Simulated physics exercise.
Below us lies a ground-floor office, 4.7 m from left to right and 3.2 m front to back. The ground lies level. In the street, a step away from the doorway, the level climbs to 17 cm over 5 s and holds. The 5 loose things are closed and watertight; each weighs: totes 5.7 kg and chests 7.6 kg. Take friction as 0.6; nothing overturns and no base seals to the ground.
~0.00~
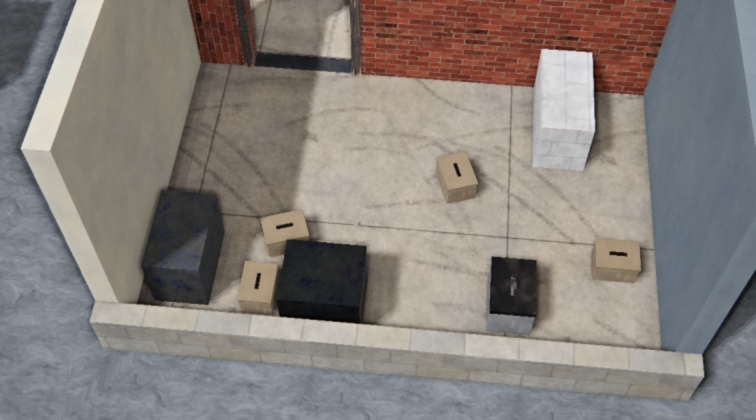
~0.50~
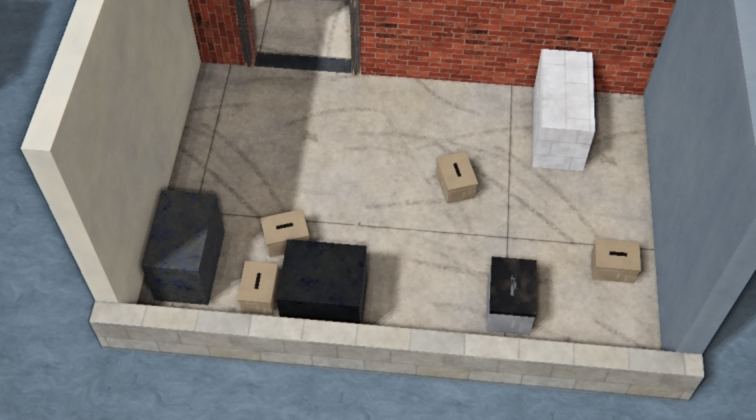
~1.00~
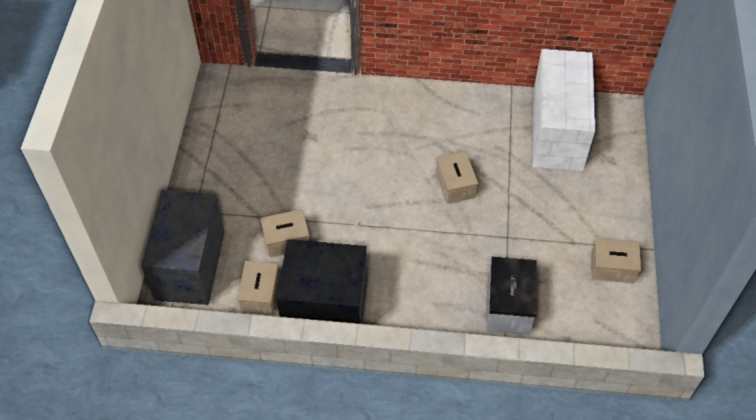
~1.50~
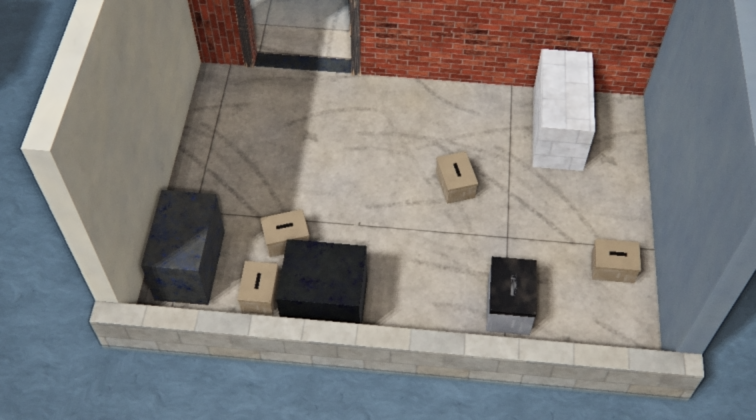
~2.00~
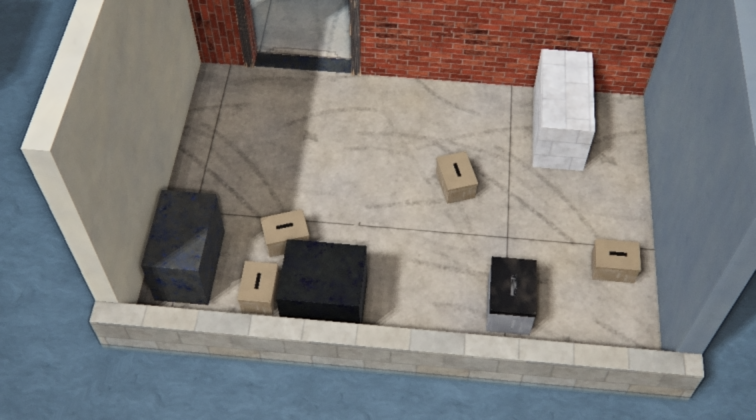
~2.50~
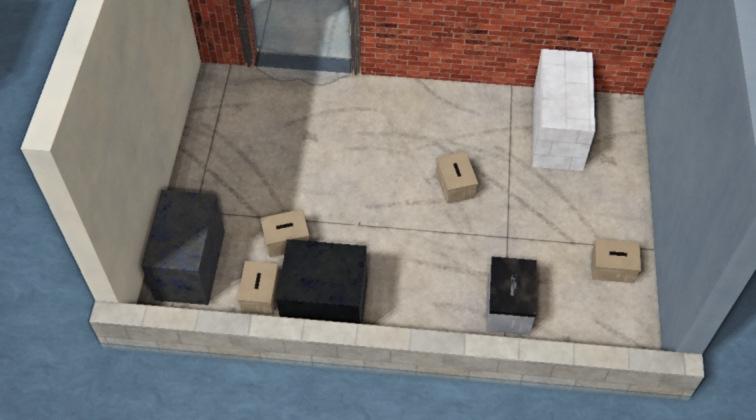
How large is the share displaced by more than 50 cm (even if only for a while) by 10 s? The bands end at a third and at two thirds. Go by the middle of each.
It is less than a third.
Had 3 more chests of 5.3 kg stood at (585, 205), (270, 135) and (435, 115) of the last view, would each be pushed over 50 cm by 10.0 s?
In turn: Under, more, short of it.
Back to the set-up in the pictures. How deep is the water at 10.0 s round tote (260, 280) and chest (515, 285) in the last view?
About 9 and 4 cm.
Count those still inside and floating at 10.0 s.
At that moment 3.
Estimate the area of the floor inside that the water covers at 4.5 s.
About 4.0 m2.
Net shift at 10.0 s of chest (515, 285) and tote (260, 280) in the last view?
In that order: 60 cm, 30 cm.
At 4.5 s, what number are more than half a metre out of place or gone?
I count 0.
After 3.5 s 0 of 5 are over 50 cm from their spots; 0 afloat.
After 4.5 s 0 of 5 are over 50 cm from their spots; 0 afloat.
After 7.0 s 0 of 5 are over 50 cm from their spots; 1 afloat.
After 10.0 s 1 of 5 are over 50 cm from their spots, and 1 have been at some point; 3 afloat.
